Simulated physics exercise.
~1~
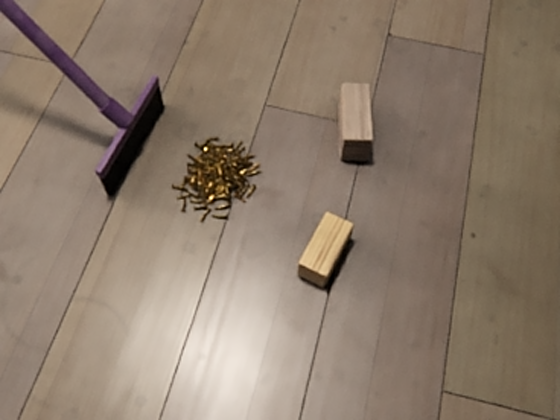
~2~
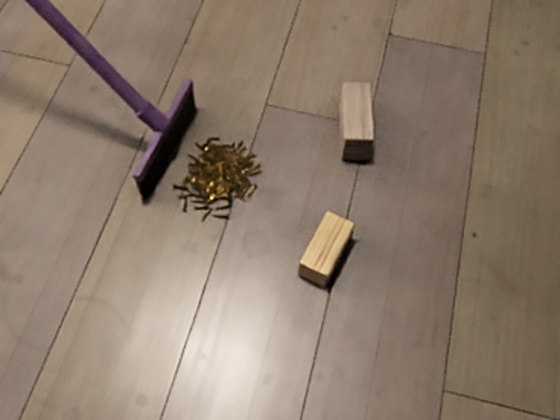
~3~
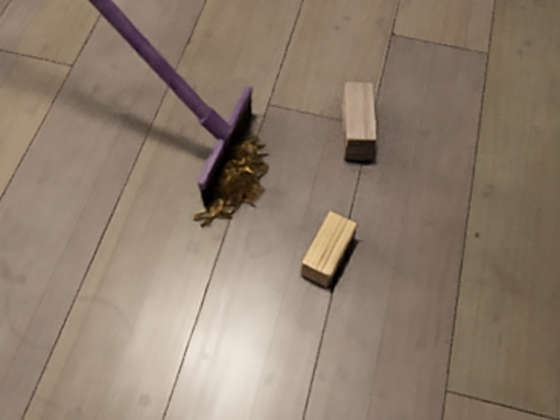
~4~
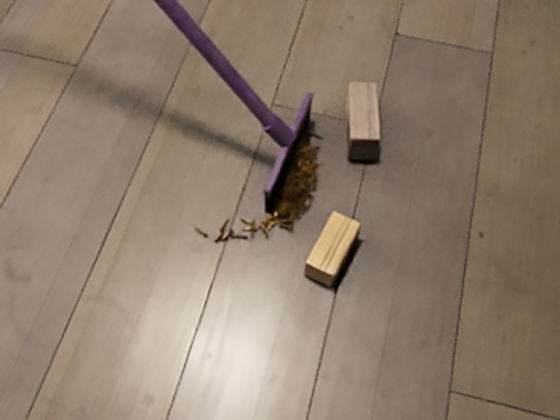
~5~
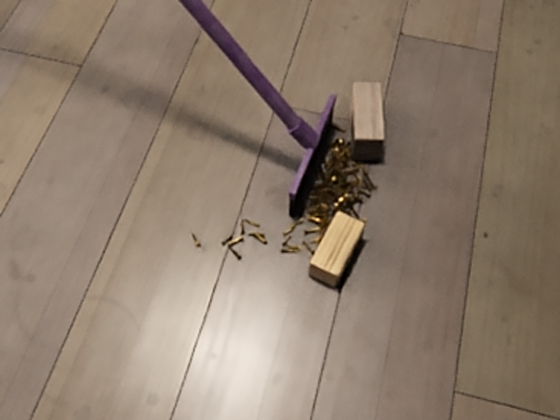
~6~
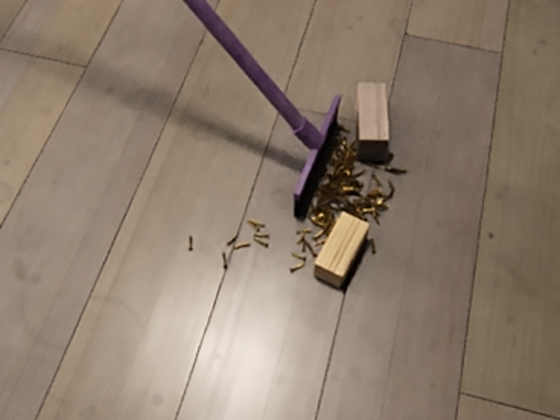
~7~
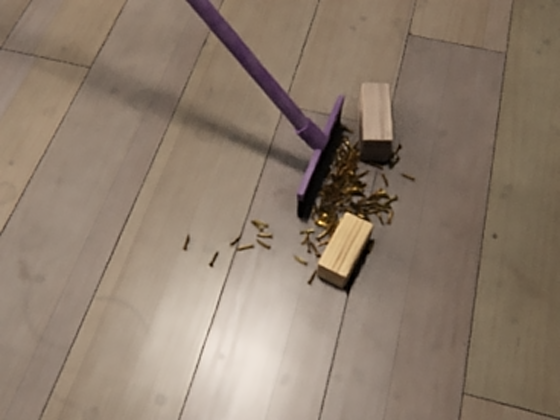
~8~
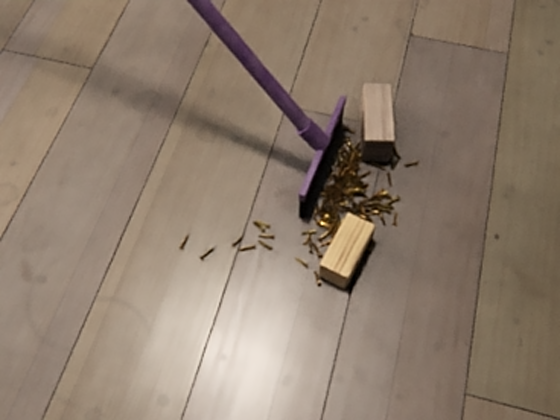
Purple squeegee pushing a pile of brass-coloured screws rightwards across a wooden floor, stopping with most bunched before two wooden blocks.
